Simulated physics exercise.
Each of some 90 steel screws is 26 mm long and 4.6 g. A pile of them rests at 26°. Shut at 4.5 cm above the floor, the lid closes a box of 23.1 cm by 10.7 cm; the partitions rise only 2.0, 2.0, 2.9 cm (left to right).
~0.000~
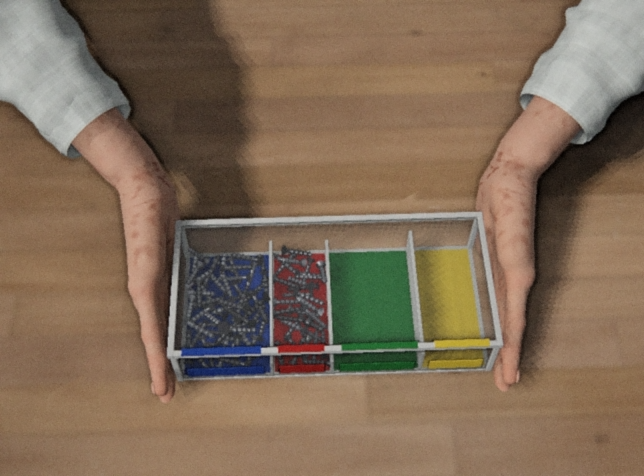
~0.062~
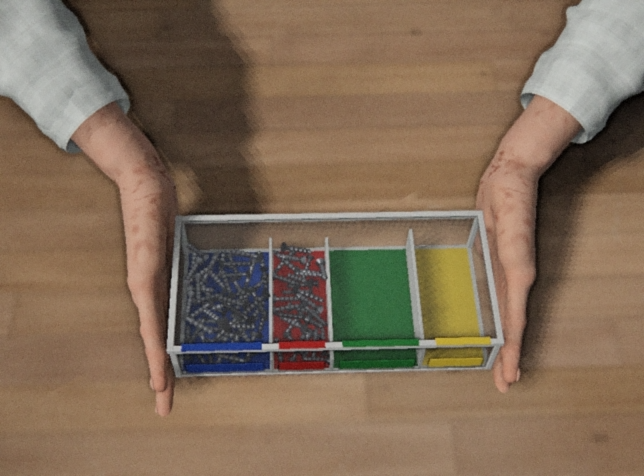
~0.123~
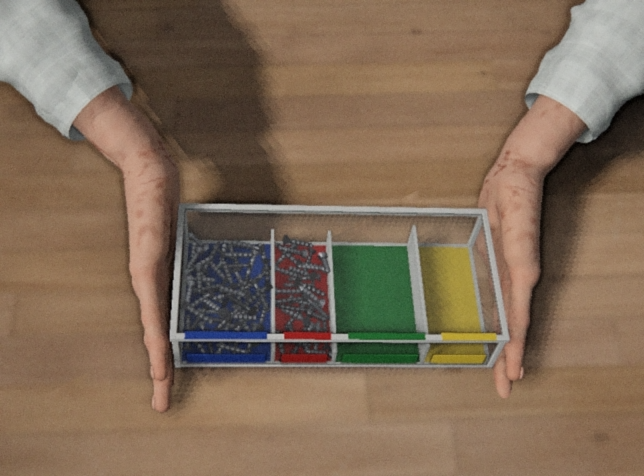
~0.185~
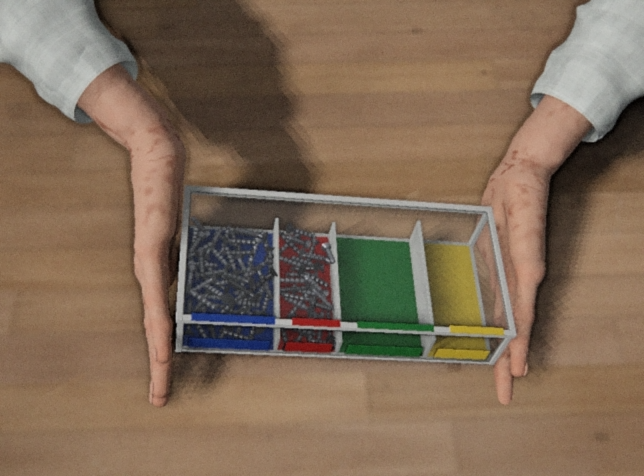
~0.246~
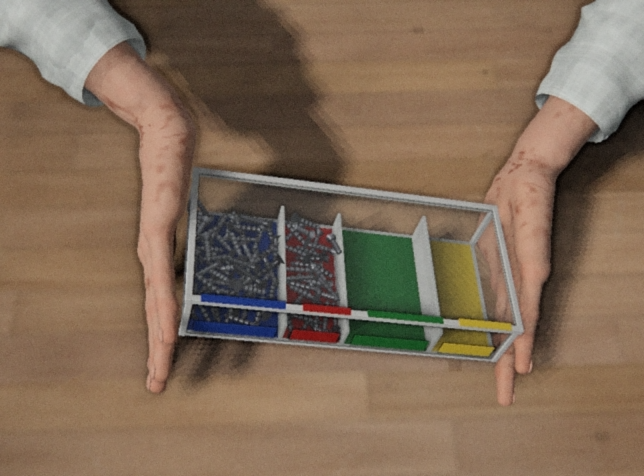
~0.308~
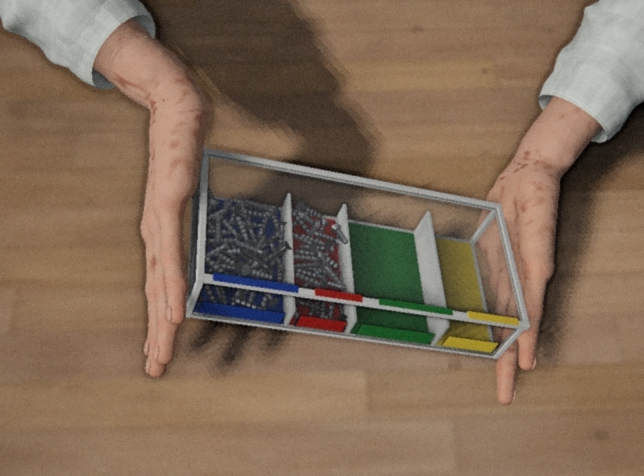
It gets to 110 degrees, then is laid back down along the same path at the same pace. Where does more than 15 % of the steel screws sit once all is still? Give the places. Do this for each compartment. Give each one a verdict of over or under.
Red - under; blue - under; green - over; yellow - over.
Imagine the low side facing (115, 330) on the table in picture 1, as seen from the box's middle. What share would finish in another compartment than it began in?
Roughly 35 percent of them.
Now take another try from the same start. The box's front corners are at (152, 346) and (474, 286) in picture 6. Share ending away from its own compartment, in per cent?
Then roughly 35 per cent.
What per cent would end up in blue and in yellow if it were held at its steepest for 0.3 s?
Blue 0; yellow 55.
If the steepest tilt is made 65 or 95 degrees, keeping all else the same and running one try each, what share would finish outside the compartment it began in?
30 % and 95 %.
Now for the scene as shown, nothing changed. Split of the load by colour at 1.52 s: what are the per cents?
The split is red at 25, blue at 10, green at 30 and yellow at 35 per cent.
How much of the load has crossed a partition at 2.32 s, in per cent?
Around 100 per cent.
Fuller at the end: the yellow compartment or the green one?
The yellow compartment.
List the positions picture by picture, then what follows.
Box tilt 0 degrees, front corners at (174, 352) and (497, 342); red 35 %, blue 65 %, in the first frame.
Box tilt 1 degrees, front corners at (174, 347) and (497, 340), in the second frame.
Box tilt 5 degrees, front corners at (176, 335) and (503, 336), lowest corner right back, in the third frame.
Box tilt 10 degrees, front corners at (182, 316) and (510, 332), lowest corner right back, in the fourth frame.
Box tilt 15 degrees, front corners at (192, 297) and (517, 328), lowest corner right back, in the fifth frame.
Box tilt 20 degrees, front corners at (203, 276) and (523, 323), lowest corner right back; red 35 %, blue 65 %. The box's pace is about 80 degrees a second, in the sixth frame.
After 1.52 s, tilt 110 degrees; red 25 %, blue 10 %, green 30 %, yellow 35 %.
After 2.32 s, tilt 49 degrees; green 40 %, yellow 55 %.
After 3.14 s, tilt 0 degrees; green 40 %, yellow 55 %.
By 3.6 s all is still; red 0 %, blue 0 %, green 40 %, yellow 55 %.
